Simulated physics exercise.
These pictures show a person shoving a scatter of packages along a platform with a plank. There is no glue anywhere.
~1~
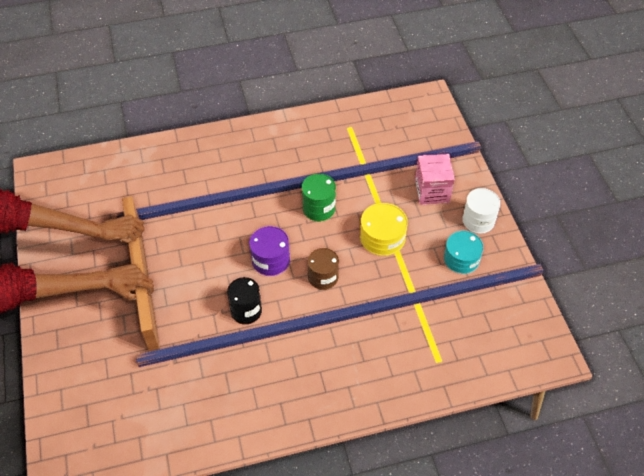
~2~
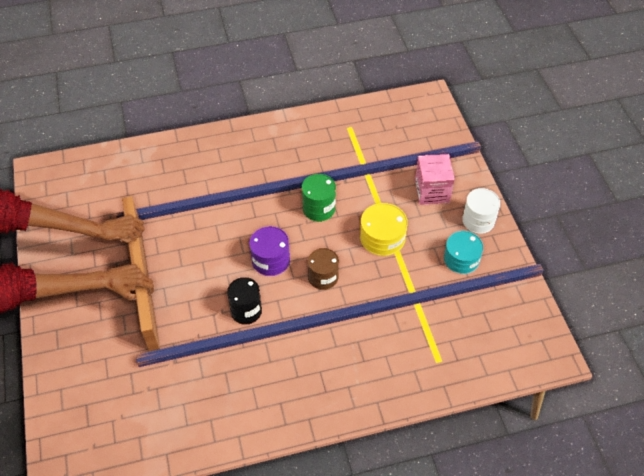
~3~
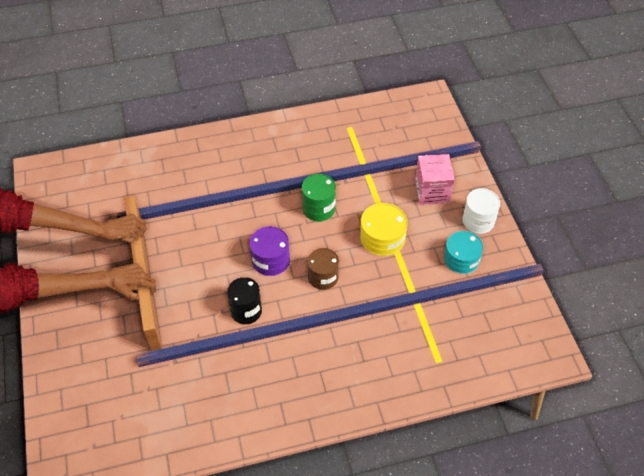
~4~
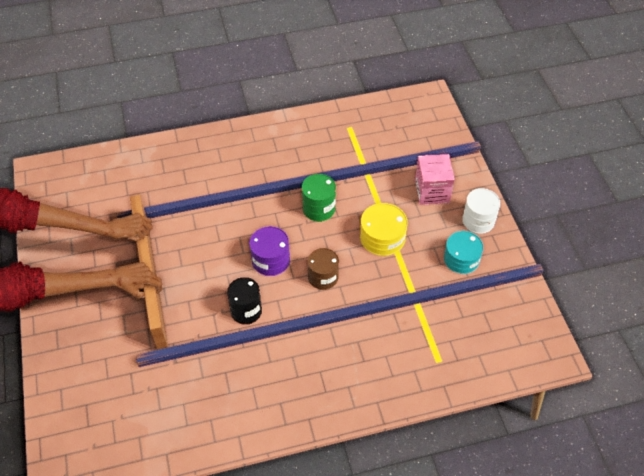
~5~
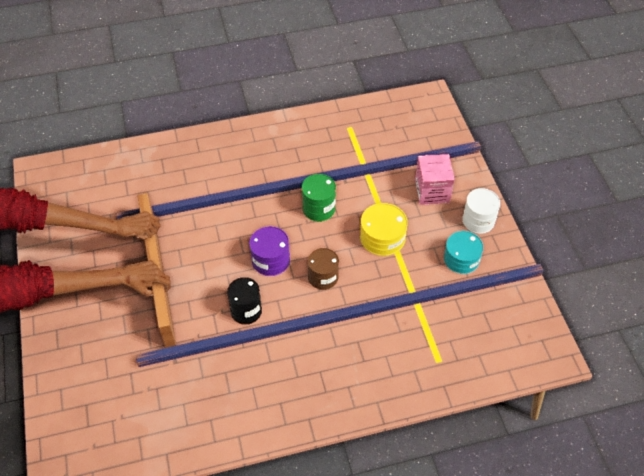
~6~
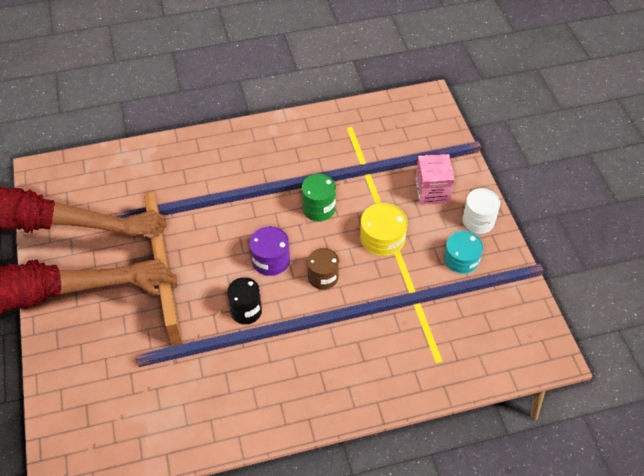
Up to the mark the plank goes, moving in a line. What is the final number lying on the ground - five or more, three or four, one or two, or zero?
It ends at zero.
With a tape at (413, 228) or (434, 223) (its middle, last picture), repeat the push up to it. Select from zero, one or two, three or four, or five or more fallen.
Not one; 1 or 2.
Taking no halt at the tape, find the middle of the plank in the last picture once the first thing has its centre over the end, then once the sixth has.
Pixels in order: Roughly (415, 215), roughly (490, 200).
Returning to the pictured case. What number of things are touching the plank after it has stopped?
Contact count: 4.
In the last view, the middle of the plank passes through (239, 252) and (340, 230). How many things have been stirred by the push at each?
The count reaches 1 first and 5 second.
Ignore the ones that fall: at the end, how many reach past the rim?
That comes to 0 of them.
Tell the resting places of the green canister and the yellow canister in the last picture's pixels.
First at (392, 183); second at (448, 215).
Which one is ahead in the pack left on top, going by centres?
The white canister.
Early on, none off yet; white canister at rest near (481, 211); turquoise canister at rest near (463, 252); pink box at rest near (434, 180).
Finally, the number that fall off is zero.
